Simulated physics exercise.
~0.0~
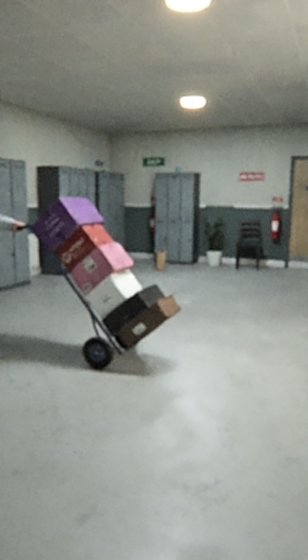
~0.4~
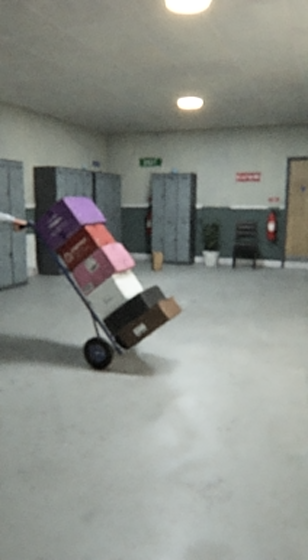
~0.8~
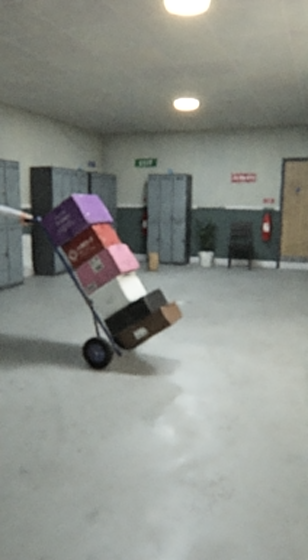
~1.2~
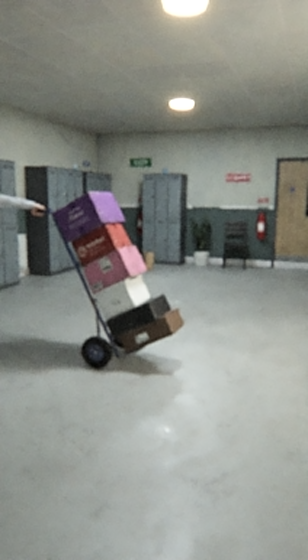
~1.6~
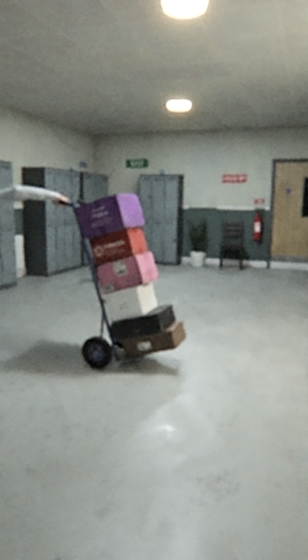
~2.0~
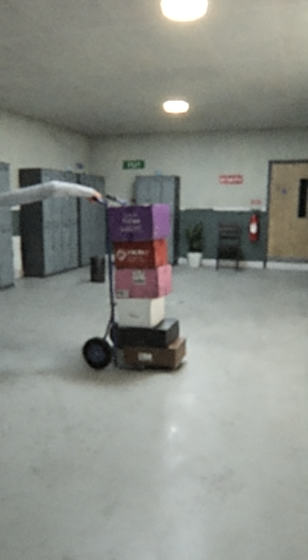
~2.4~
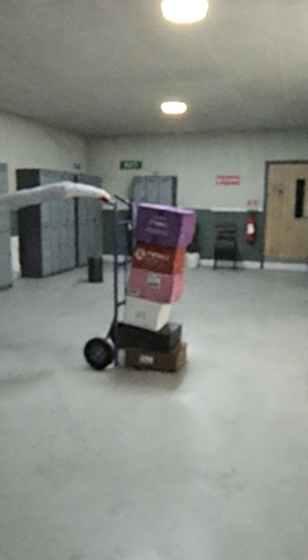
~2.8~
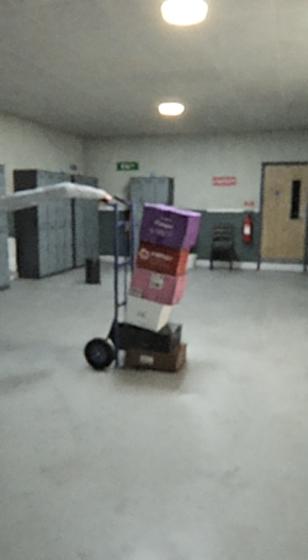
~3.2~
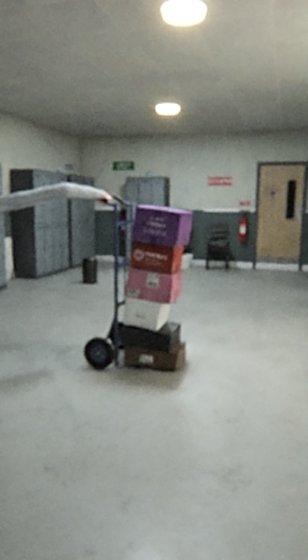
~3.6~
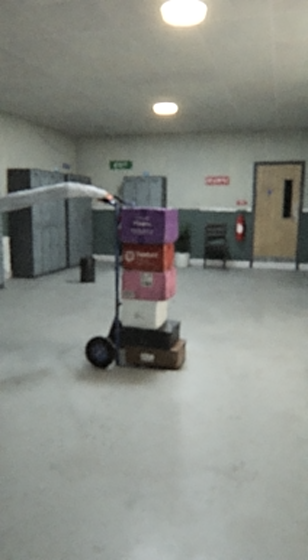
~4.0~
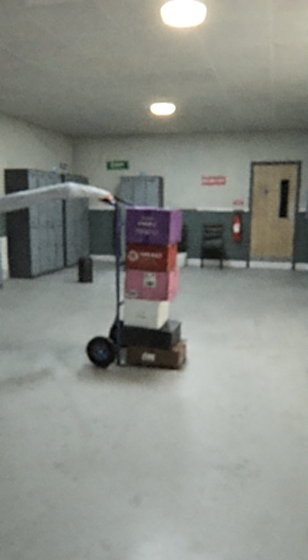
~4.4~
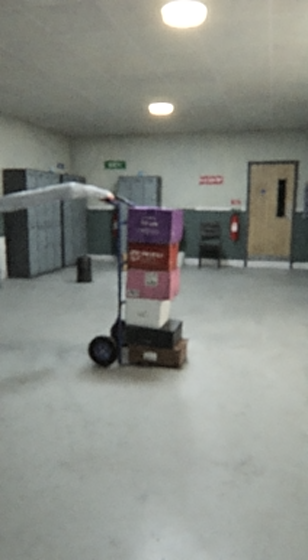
A stacked hand truck is swung upright, and its upper boxes tip right, then settle back.
